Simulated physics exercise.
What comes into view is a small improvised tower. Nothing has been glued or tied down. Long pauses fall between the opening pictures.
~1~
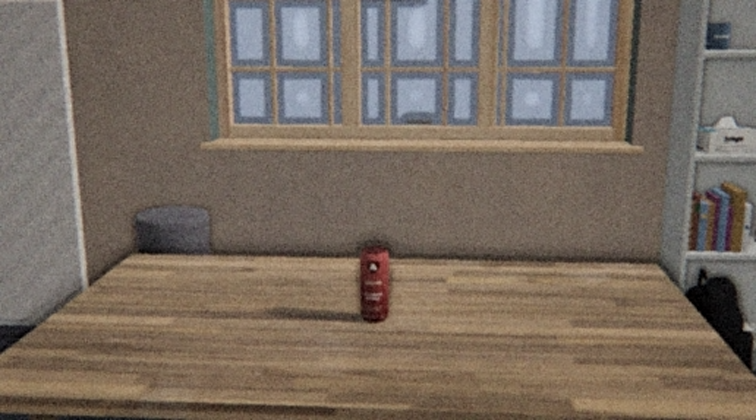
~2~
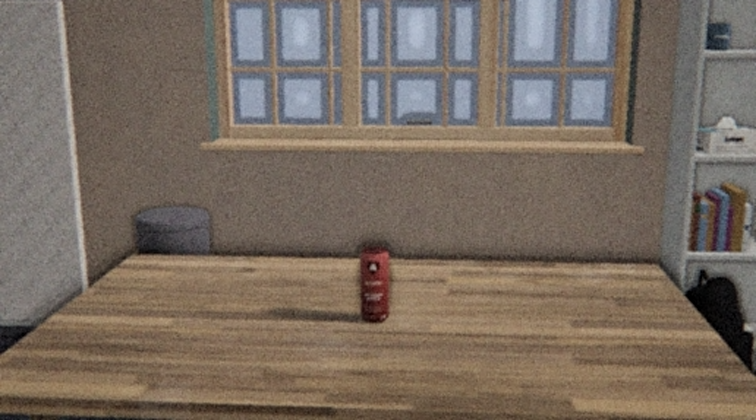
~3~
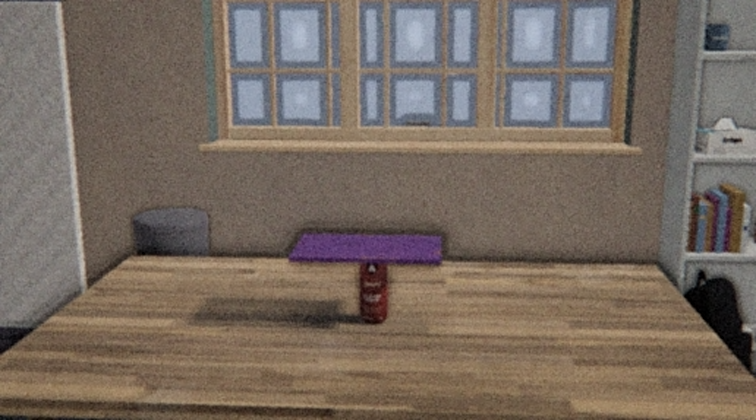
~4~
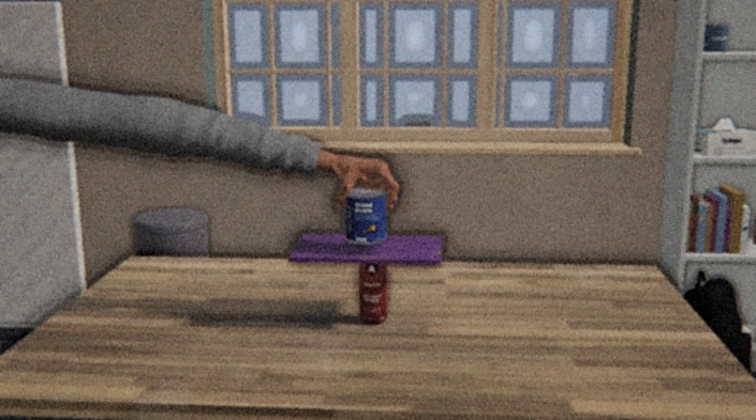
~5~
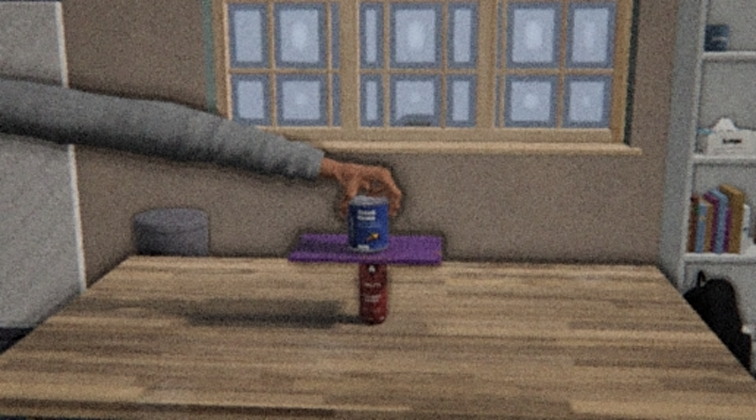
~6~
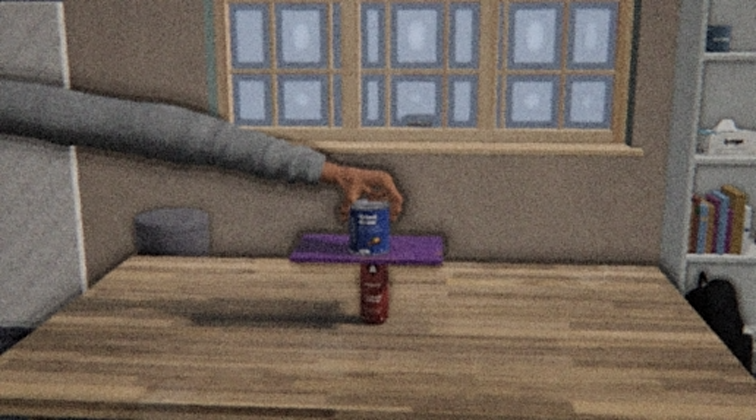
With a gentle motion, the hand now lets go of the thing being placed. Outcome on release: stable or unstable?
Stable.
Then, 0.50 s later than the last frame, all is still.
Then, 1.30 s later than the last frame, blue tin resting near (369, 228).
When it is over, all 3 as before. End places, in pixels of the last picture, blue tin near (369, 228). The stack holds.
